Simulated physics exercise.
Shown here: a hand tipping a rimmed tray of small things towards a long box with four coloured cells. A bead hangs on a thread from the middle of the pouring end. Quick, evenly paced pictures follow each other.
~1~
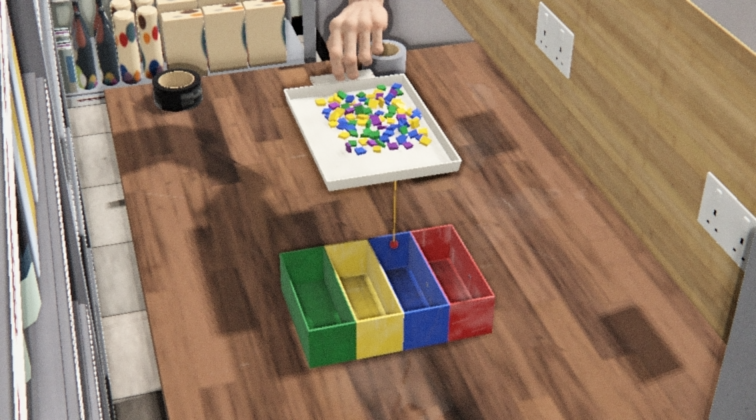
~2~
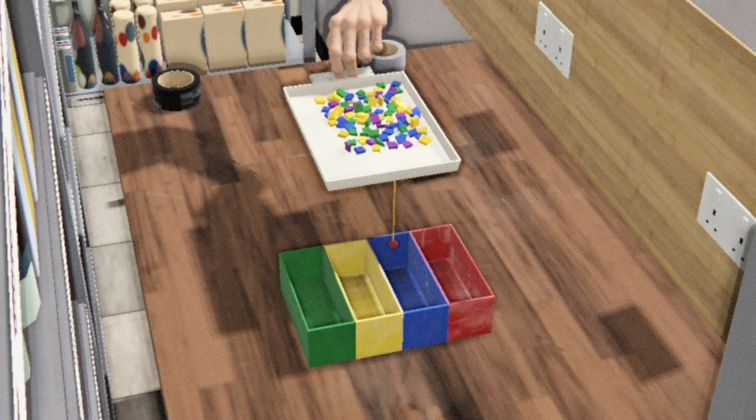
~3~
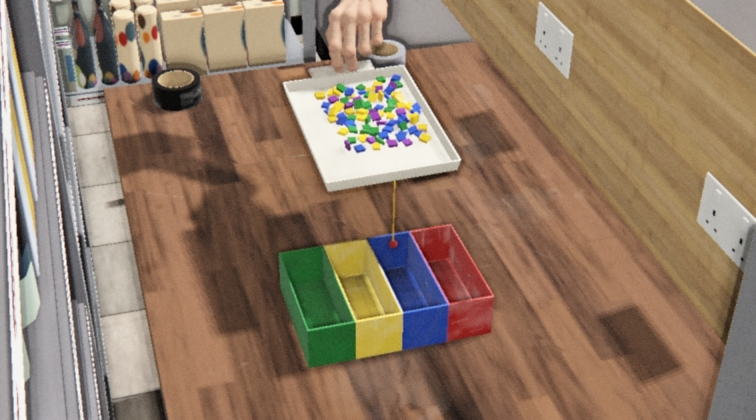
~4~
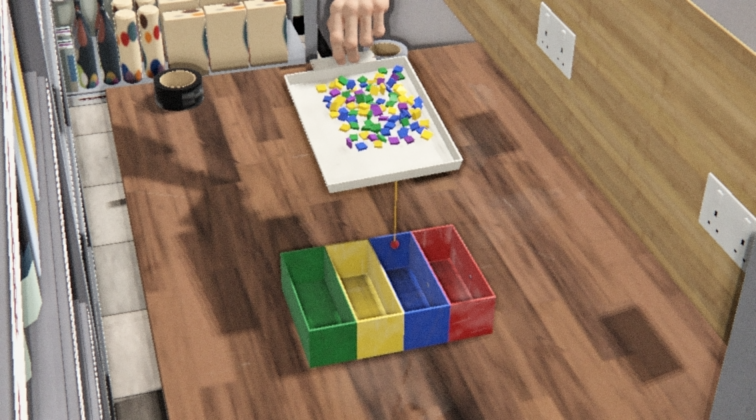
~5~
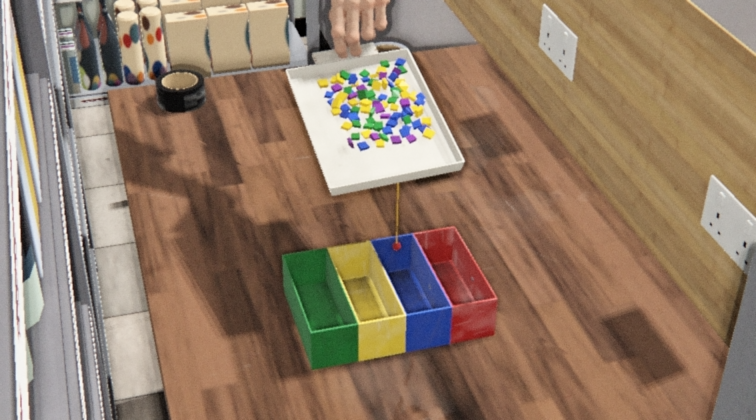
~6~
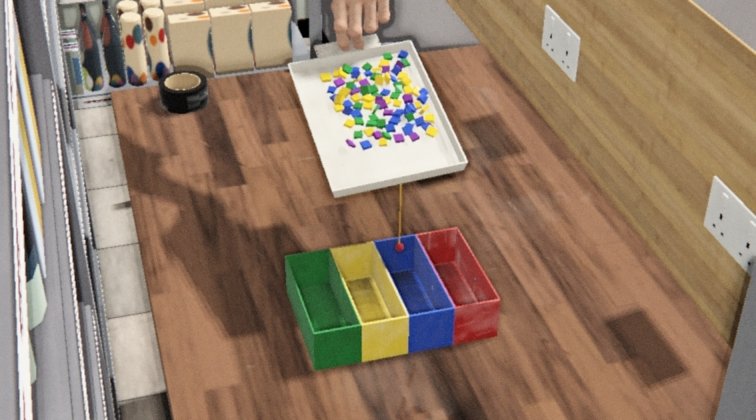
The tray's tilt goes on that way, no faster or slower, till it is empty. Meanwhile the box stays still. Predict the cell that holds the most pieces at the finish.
I predict the yellow cell.
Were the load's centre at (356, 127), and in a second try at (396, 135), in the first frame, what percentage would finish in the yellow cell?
It's 60 percent the first time and 50 percent the second.
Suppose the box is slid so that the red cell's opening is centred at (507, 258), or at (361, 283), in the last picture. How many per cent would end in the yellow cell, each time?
First position: Some 10 %; second position: Some 0 %.
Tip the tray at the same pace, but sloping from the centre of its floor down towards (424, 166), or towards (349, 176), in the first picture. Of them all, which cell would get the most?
The first time it is that red cell, and the second time it is that yellow cell.
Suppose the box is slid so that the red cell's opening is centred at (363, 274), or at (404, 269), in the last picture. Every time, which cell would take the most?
Result 1: Red. Result 2: The cell in blue.
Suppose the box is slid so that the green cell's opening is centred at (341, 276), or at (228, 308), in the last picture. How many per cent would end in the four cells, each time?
In turn about 100 and about 80 percent.
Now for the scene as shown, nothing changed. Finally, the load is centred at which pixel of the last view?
(367, 311).
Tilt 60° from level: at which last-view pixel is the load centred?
About (369, 173).
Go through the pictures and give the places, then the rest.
In the first frame, corners of the pouring end at (329, 180) and (458, 160), level; middle of the load at (373, 118), mosaic tiles; bead on its thread at (394, 244); green cell at (333, 341); yellow cell at (380, 332); blue cell at (426, 324); red cell at (471, 315).
In the second frame, corners of the pouring end at (329, 180) and (458, 159), level; middle of the load at (372, 117).
In the third frame, corners of the pouring end at (329, 181) and (457, 159), tipped barely, lowest at the left corner; middle of the load at (372, 113).
In the fourth frame, corners of the pouring end at (330, 183) and (459, 159), tipped a little, lowest at the left corner; middle of the load at (374, 108).
In the fifth frame, corners of the pouring end at (332, 186) and (461, 160), tipped a little, lowest at the left corner; middle of the load at (376, 104).
In the sixth frame, corners of the pouring end at (335, 189) and (464, 161), tipped clearly, lowest at the left corner; middle of the load at (379, 100); green cell at (338, 344); yellow cell at (385, 335); blue cell at (431, 327); red cell at (476, 318).
Soon after the last picture, tray tipped steeply; nearly all on the tray; a stray few in the green cell; a stray few in the yellow cell; a small part falling or outside the box.
A little later, tray tipped right over; about two thirds on the tray; about a quarter in the yellow cell; a small part in the green cell; a stray few in the blue cell; a stray few falling or outside the box.
Later still, tray tipped past a quarter turn; about two thirds in the yellow cell; about a quarter in the green cell; a small part in the blue cell.
At rest, tray tipped past a quarter turn; about two thirds in the yellow cell; about a quarter in the green cell; a small part in the blue cell; none in the red cell.
